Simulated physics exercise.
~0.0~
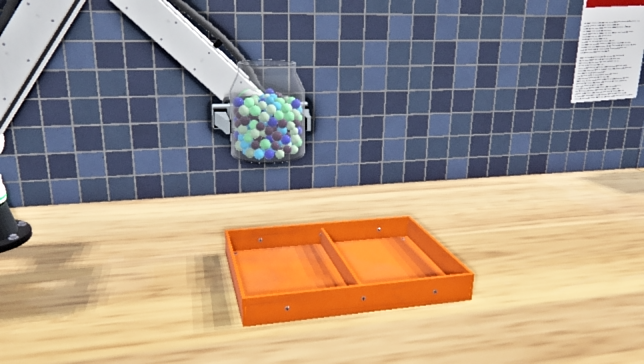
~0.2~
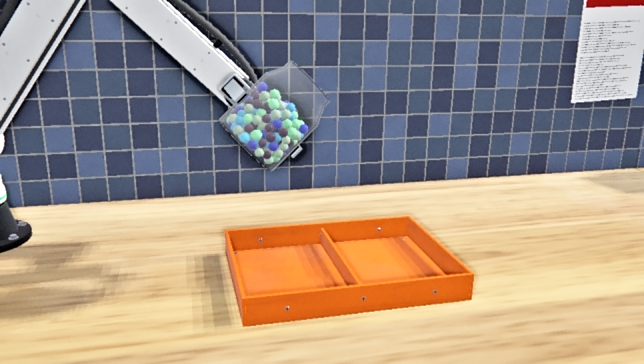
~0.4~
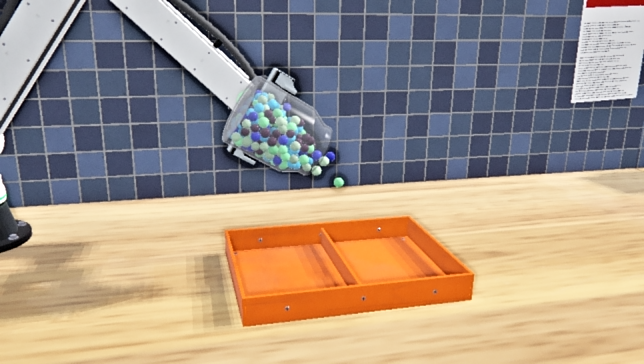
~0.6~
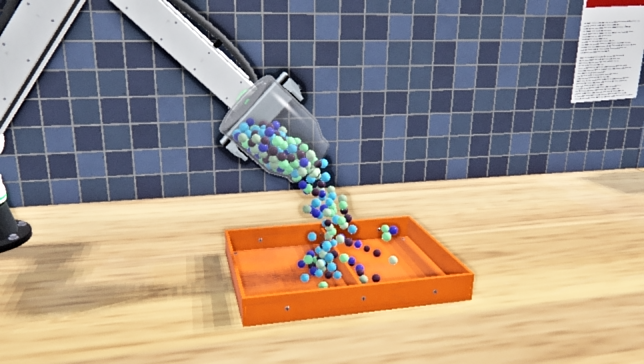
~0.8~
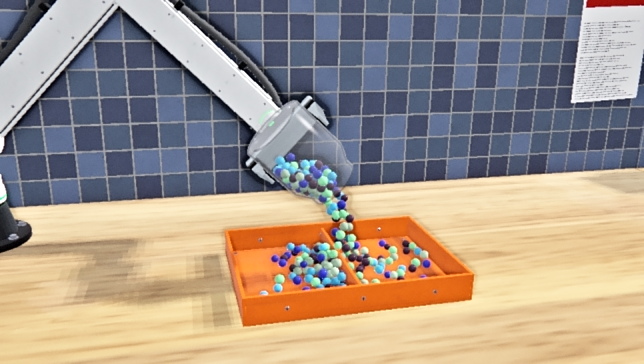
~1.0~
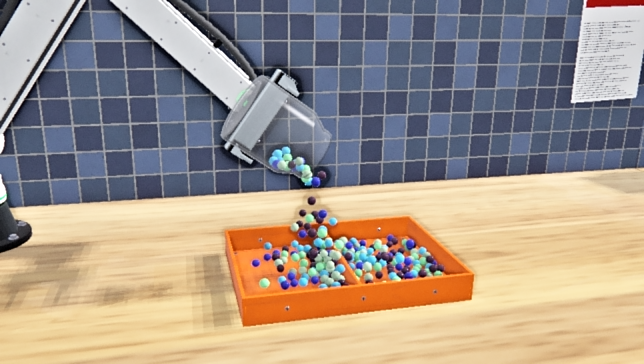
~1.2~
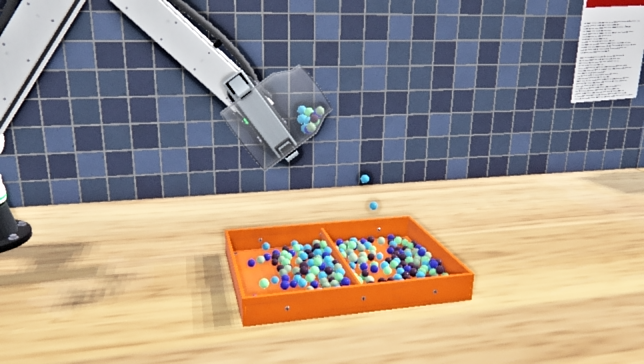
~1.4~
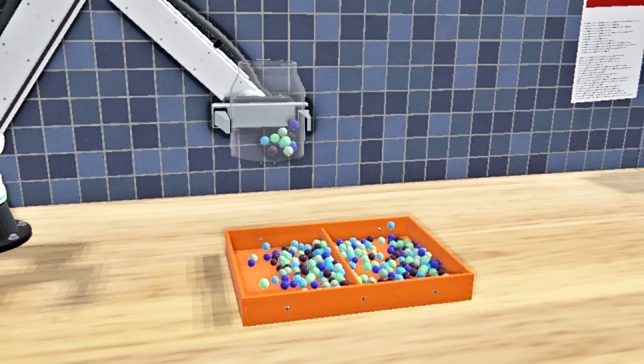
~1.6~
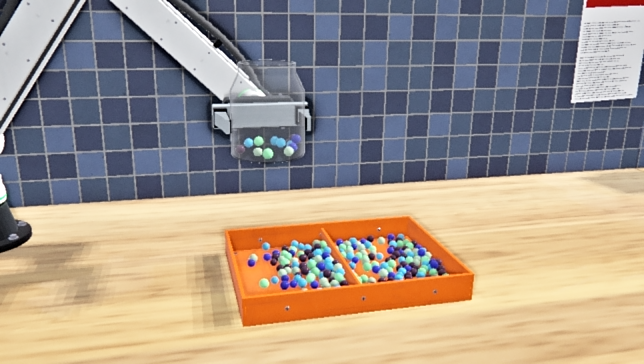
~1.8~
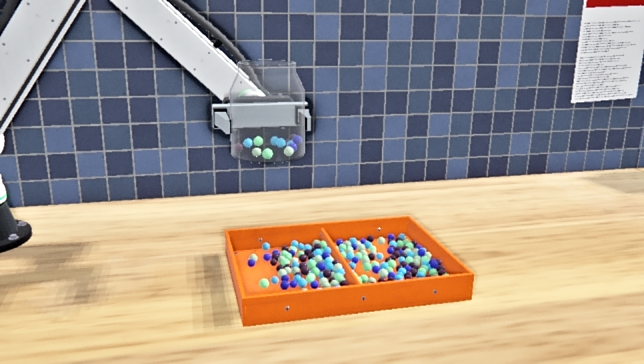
At first, a robotic arm holds a clear jar of blue, green and dark round sweets upright above an empty orange tray split by a cross wall on a wooden table. The arm tips the jar to the right, and the first sweets slip from its mouth. Tilted further, mouth downward, the jar shifts slightly right and back as a thick stream pours into both parts of the tray. The flow thins, and the arm turns the jar upright again while a last few drop. Finally, the sweets lie spread across both parts, with a small handful left in the jar.
